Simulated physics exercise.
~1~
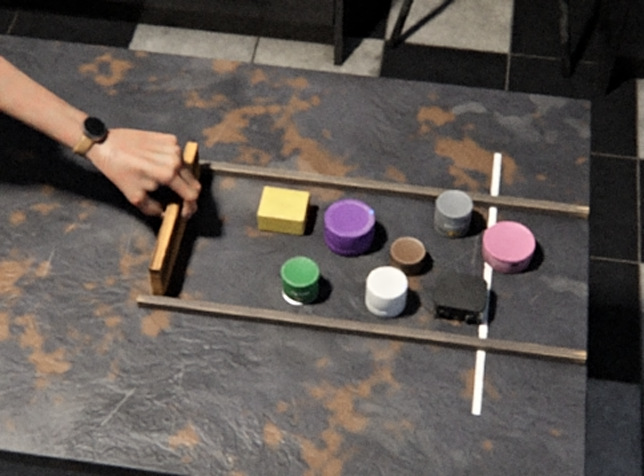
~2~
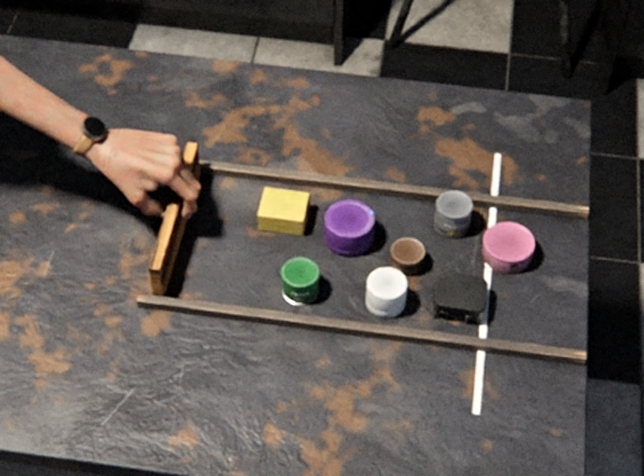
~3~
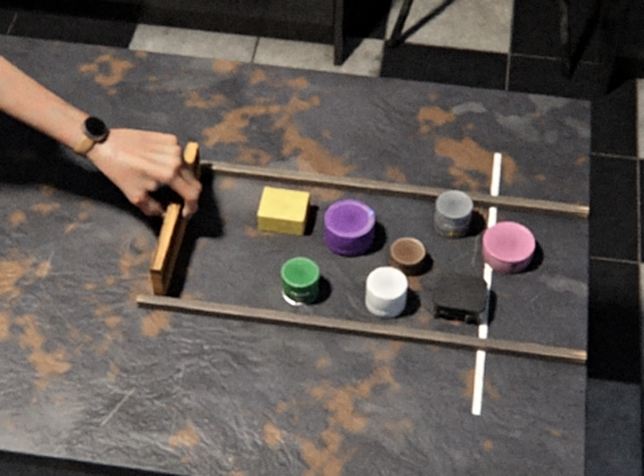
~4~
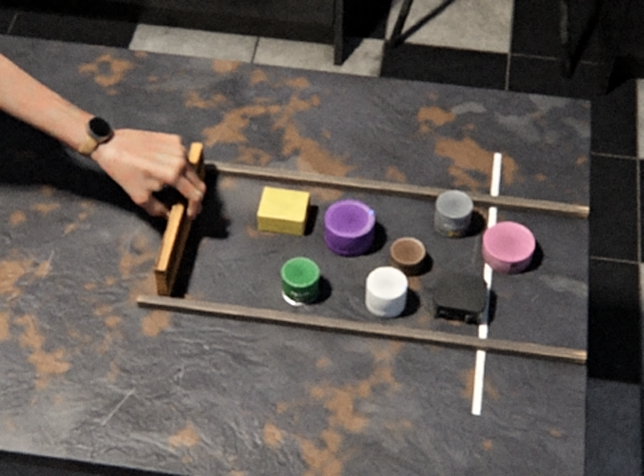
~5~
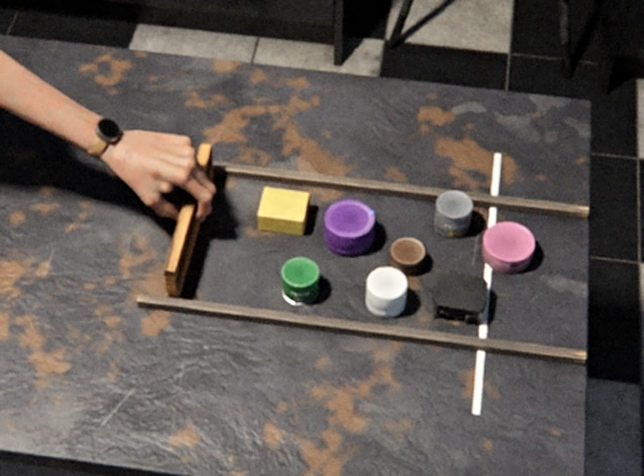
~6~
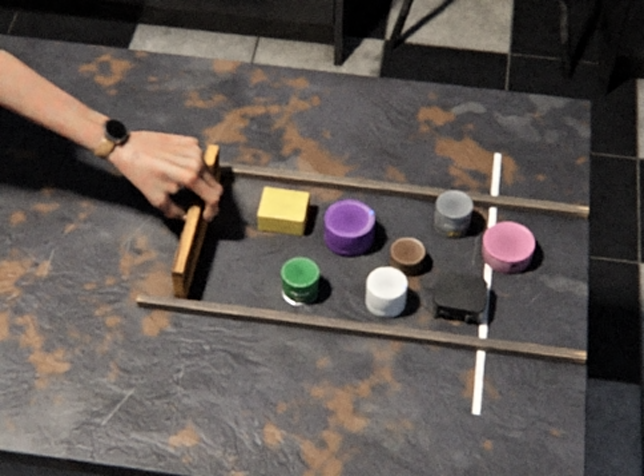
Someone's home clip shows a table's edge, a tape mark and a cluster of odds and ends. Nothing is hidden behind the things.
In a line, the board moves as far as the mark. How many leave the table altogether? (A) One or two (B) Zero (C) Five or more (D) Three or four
One or two (A).
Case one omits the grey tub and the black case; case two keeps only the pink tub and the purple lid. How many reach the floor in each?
Count: 1 (first case); 0 (second).
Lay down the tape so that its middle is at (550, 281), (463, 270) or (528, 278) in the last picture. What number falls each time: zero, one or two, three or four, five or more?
Results per position - more than four / none / three to four.
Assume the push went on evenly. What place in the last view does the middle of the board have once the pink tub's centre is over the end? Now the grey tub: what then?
Near (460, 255) and (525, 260).
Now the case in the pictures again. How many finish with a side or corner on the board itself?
Well, it touches 3.
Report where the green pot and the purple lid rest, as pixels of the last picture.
You'll see the green pot at (504, 311), with the purple lid at (563, 253).
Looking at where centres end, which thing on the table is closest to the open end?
That's the black case, it ends up nearest.
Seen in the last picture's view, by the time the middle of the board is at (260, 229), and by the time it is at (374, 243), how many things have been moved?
That gives 1 for the first and 7 for the second.
Early on, none off yet; pink tub at rest near (508, 248); black case at rest near (460, 298); grey tub at rest near (453, 215).
Finally, the number that fall off is one or two; lost, pink tub.
